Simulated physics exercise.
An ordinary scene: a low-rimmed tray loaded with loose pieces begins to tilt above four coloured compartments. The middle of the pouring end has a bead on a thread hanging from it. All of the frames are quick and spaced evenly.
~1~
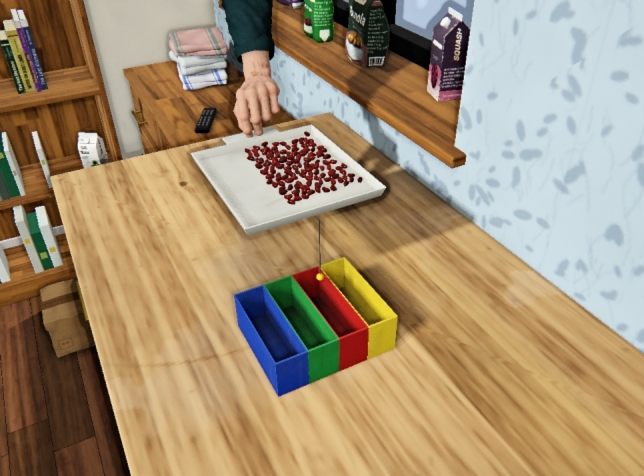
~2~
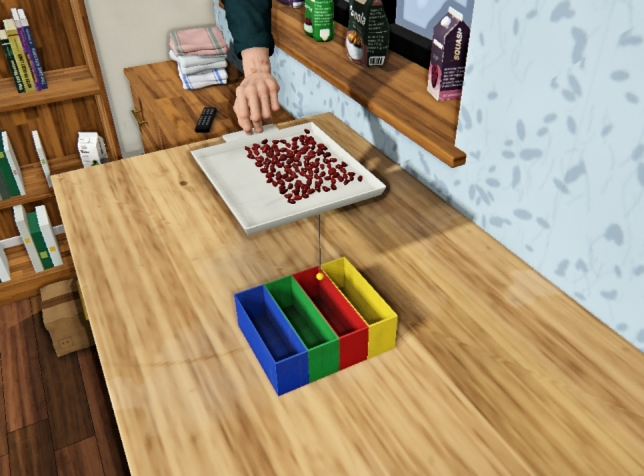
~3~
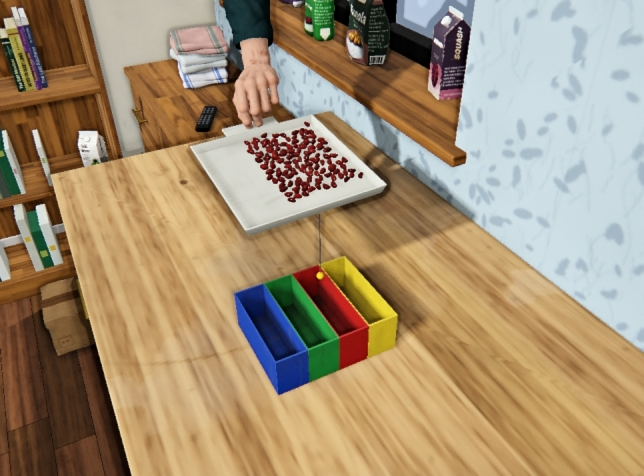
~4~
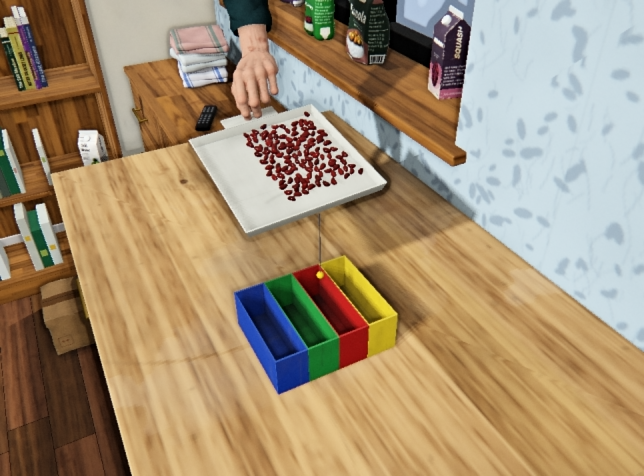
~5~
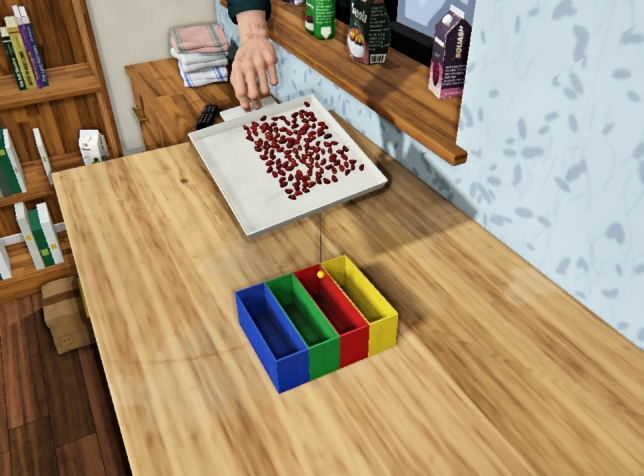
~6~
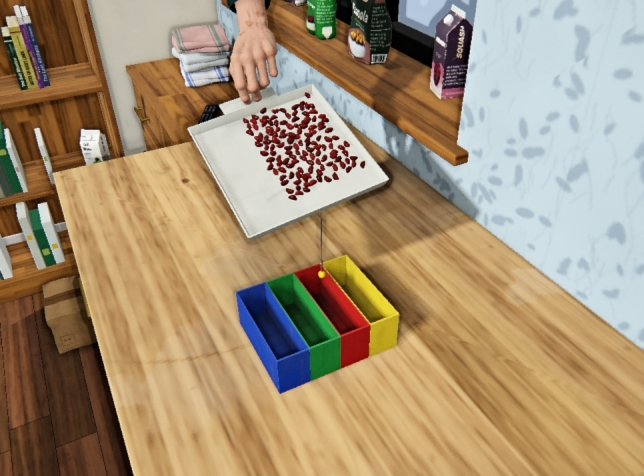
A hand in a dark green sleeve holds the far edge of a pale tray of dark red beans above a wooden table, seen from above in a room with shelves and blue patterned wallpaper. Below hang a small yellow bead and, on the table, blue, green, red and yellow compartments. The tray starts level, then the hand gradually raises its far edge, tilting it toward the near left corner.
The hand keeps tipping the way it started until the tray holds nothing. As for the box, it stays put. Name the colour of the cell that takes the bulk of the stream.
Blue.
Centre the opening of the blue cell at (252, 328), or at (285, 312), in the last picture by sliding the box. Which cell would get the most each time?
The green one; the blue one.
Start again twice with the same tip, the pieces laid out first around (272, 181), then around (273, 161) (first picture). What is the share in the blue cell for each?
In order, roughly 50 % and 50 %.
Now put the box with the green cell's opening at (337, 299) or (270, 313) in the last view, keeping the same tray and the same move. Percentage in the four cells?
Estimates in order: 30 percent, 100 percent.
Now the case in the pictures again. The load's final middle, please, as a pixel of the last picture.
The centre comes to rest close to (278, 341).
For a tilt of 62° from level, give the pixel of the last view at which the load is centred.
The middle of the pieces sits at roughly (279, 219).
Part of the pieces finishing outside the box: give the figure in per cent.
Around 10 %.
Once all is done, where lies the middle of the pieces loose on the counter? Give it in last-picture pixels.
Near (235, 387).
Just after the last frame, tray tipped steeply; the larger part on the tray; just a few in the blue cell; about a tenth falling or outside the box.
A moment on, tray tipped past a quarter turn; about a tenth on the tray; roughly a third in the blue cell; roughly a quarter in the green cell; about a tenth in the red cell; roughly a quarter falling or outside the box.
Further on, tray tipped past a quarter turn; roughly half in the blue cell; roughly a quarter in the green cell; about a tenth in the red cell; about a tenth falling or outside the box.
When it is over, tray tipped past a quarter turn; roughly half in the blue cell; roughly a quarter in the green cell; about a tenth in the red cell; not one in the yellow cell; about a tenth outside the box.
